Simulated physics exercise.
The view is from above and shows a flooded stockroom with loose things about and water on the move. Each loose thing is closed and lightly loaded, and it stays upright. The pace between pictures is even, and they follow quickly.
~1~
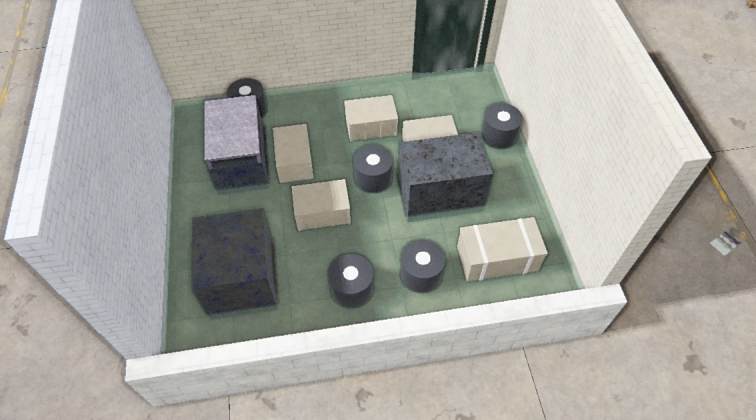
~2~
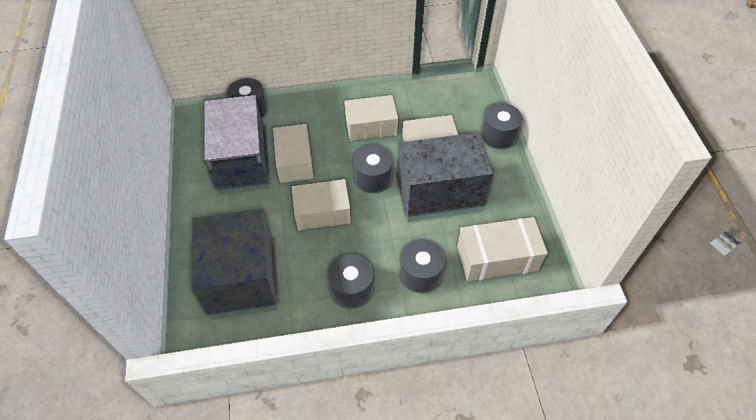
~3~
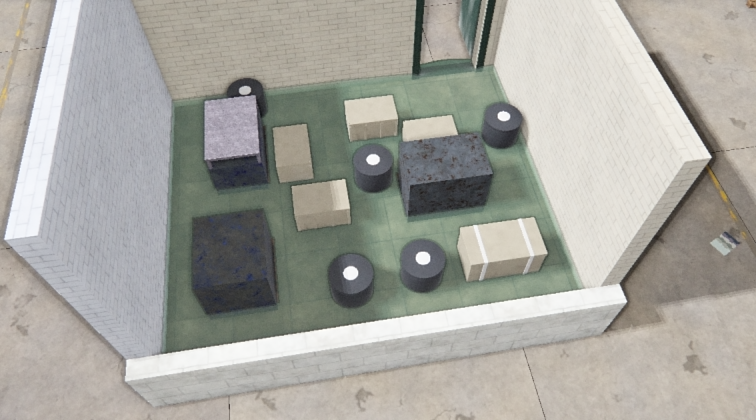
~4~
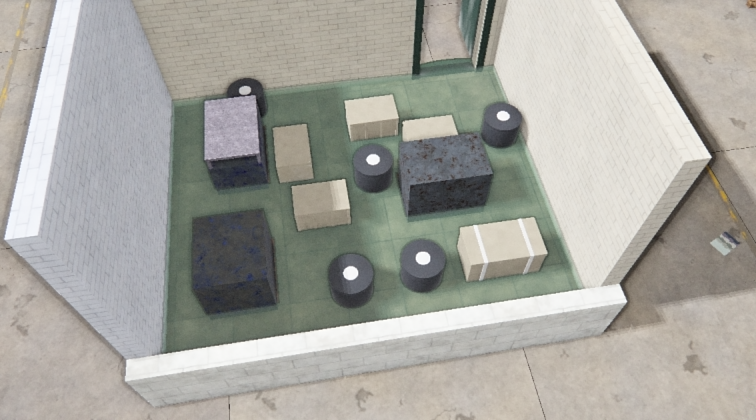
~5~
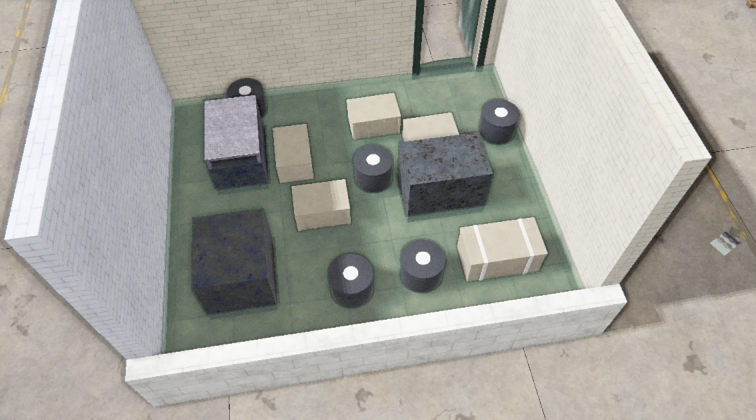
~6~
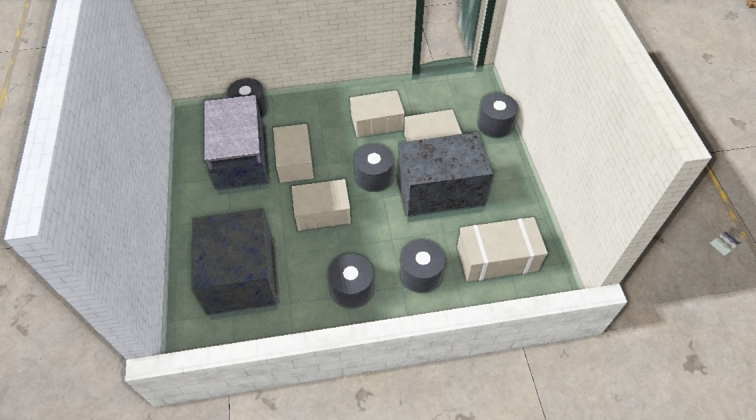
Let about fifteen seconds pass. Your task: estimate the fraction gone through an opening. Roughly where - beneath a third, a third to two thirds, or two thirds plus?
Roughly beneath a third.
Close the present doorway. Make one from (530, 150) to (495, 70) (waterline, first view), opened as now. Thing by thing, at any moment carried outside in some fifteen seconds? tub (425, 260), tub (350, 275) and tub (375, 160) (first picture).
In the order given: Retained, retained, flushed out.
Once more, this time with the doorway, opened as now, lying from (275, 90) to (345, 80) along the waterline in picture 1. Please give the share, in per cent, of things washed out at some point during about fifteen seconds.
Some 50 per cent of the lot.
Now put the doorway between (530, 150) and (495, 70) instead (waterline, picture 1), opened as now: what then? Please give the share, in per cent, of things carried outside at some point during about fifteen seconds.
I'd guess around 60 percent.
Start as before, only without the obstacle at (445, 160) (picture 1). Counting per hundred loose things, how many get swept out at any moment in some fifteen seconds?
Share affected: Approx. 0 %.
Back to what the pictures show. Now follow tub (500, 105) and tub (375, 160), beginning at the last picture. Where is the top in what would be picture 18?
They end up at about pixels (473, 57) and (440, 125).
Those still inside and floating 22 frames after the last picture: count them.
10 in all.
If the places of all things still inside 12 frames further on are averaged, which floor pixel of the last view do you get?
What remains is centred near (405, 159).
A moment on, 0 of 10 are out; 10 afloat.
Next, 0 of 10 are out; 10 afloat.
Later, 0 of 10 are out; 10 afloat.
In the end, 2 of 10 are out; 8 afloat.
